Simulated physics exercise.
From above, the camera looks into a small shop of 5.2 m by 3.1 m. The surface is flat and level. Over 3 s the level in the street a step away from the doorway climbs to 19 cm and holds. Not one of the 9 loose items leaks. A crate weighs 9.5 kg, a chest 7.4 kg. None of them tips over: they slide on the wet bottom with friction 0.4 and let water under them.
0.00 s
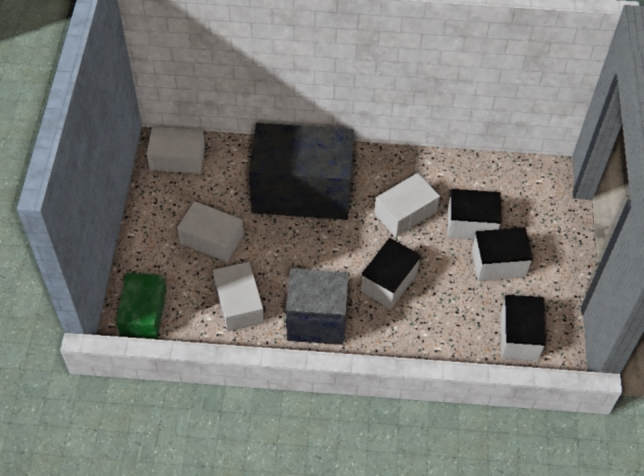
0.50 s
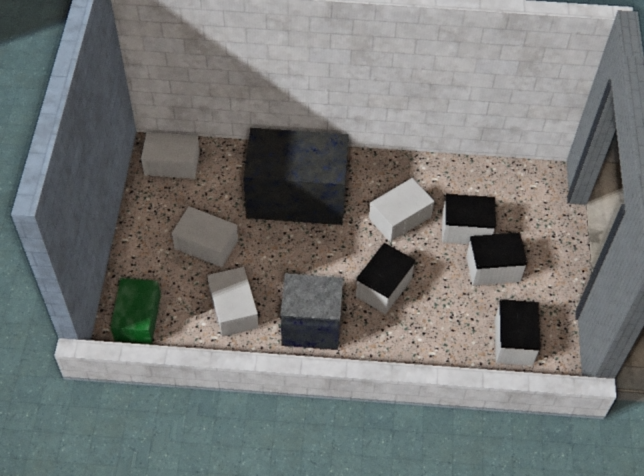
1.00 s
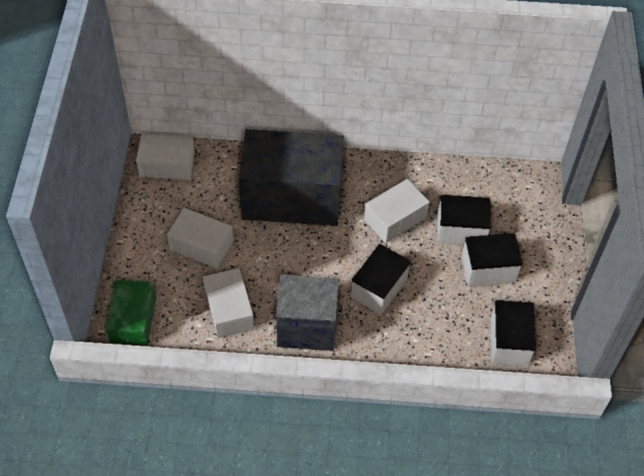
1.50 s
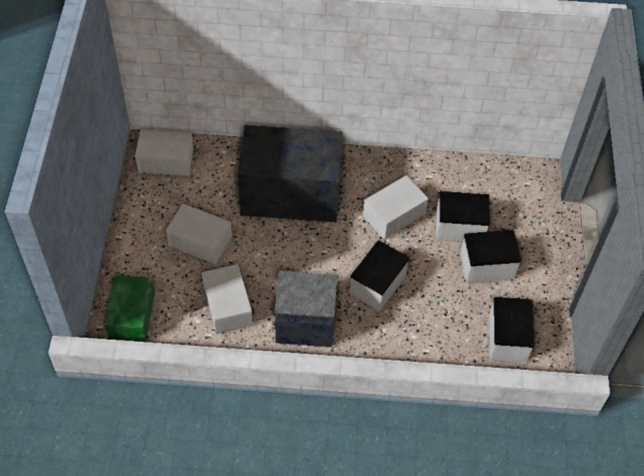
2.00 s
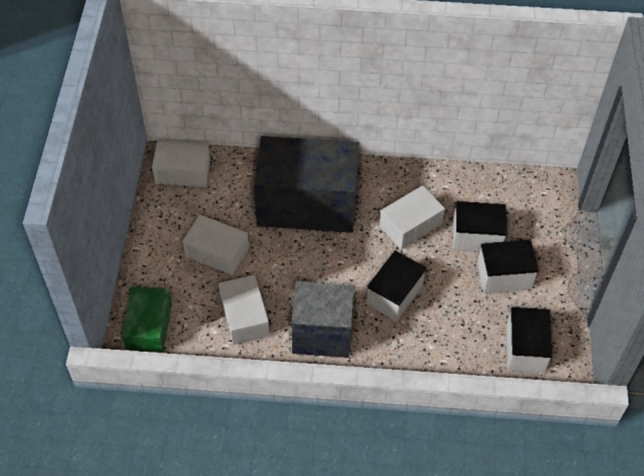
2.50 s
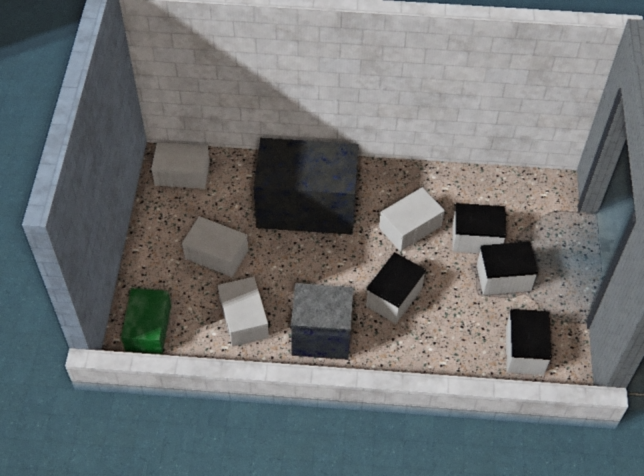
At the start, a green crate and several grey, white and black-topped boxes sit on the dry speckled floor of a walled shop. The ground outside turns from pale green to blue-teal as the view shifts slightly, then water spreads in through the right-hand doorway while the boxes stay put.
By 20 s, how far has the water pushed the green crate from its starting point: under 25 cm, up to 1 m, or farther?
A short shift.
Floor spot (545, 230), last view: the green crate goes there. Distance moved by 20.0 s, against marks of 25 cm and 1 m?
Well, it gets shoved far.
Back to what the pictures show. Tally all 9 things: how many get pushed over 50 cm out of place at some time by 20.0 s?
I make that 9.
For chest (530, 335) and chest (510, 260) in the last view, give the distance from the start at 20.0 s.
Respectively 20 and 60 centimetres.
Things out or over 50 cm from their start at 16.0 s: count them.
Count then: 8.
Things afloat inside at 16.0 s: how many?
Count: 9.
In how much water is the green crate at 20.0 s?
I'd put it at about 19 cm.
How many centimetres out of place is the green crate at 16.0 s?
Some 60 cm from the start.
After 4.0 s the green crate is near (145, 314), 0.0 m from its start, aground; 0 afloat.
After 9.0 s the green crate is near (122, 313), 0.2 m from its start, afloat; 9 afloat.
After 16.0 s the green crate is near (207, 318), 0.7 m from its start, afloat; 9 afloat.
After 20.0 s the green crate is near (187, 284), 0.5 m from its start, afloat; 9 afloat.
